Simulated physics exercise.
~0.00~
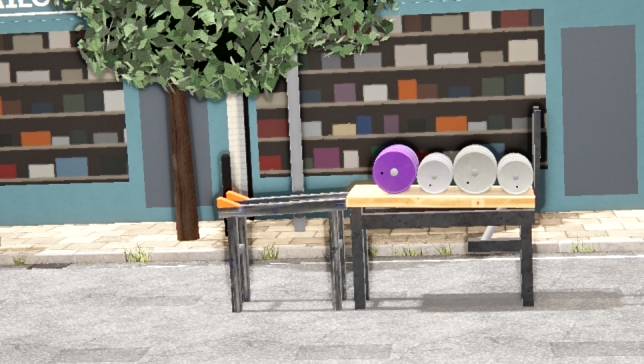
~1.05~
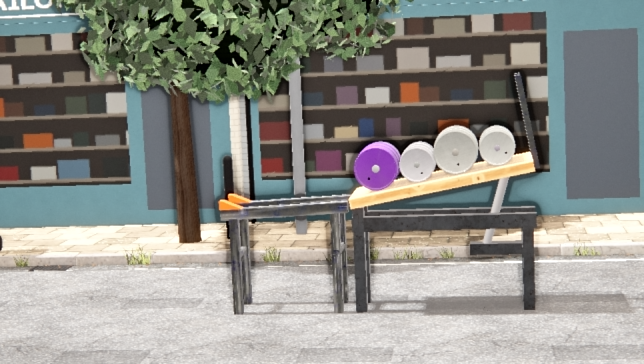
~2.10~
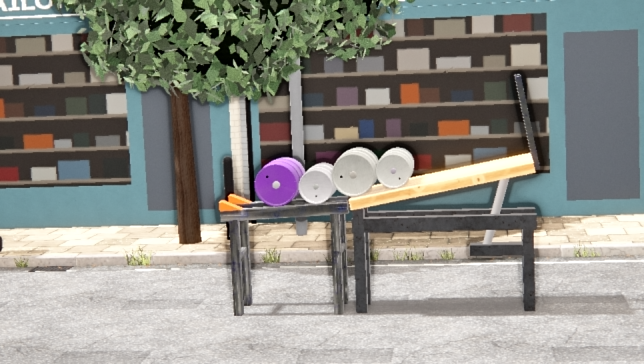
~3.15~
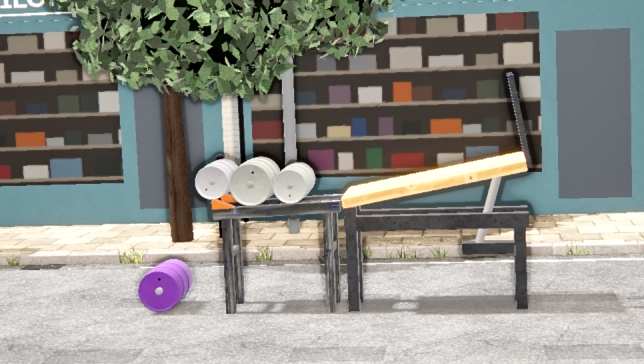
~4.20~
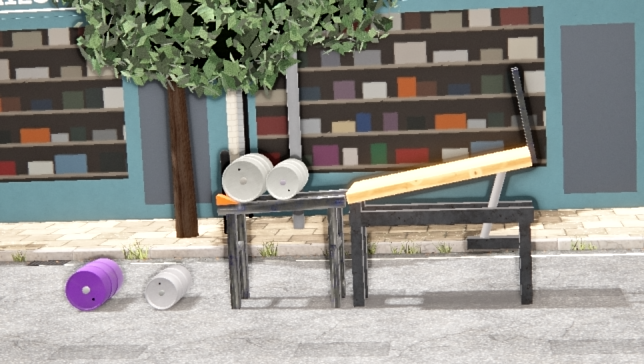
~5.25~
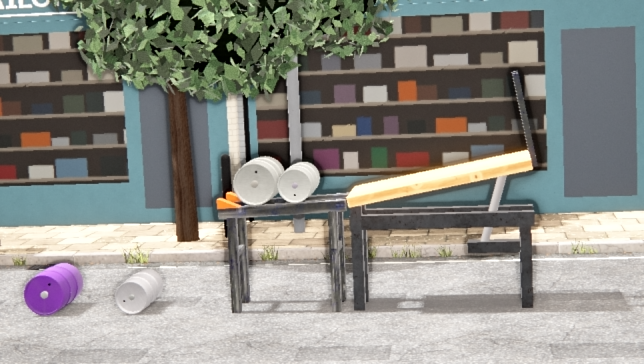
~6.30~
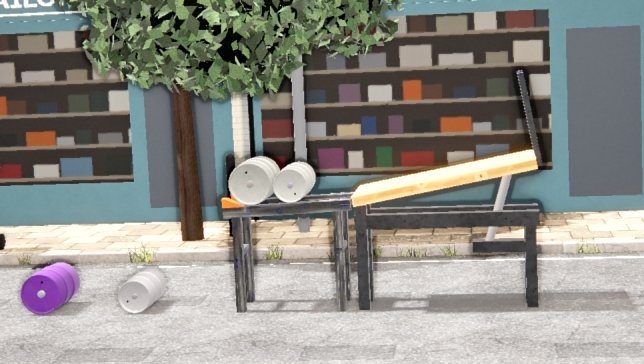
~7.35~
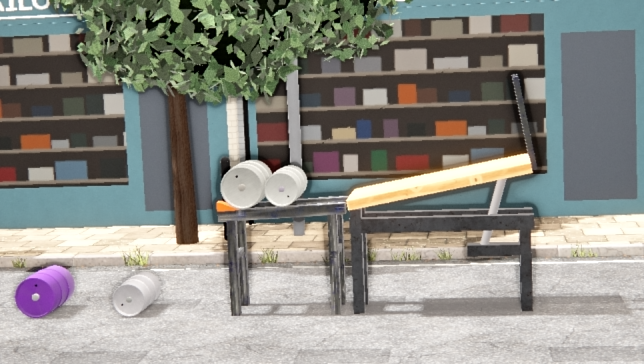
Purple keg leading three pale ones left off a tilting deck, dropping to the street with one other, two staying on the rack.
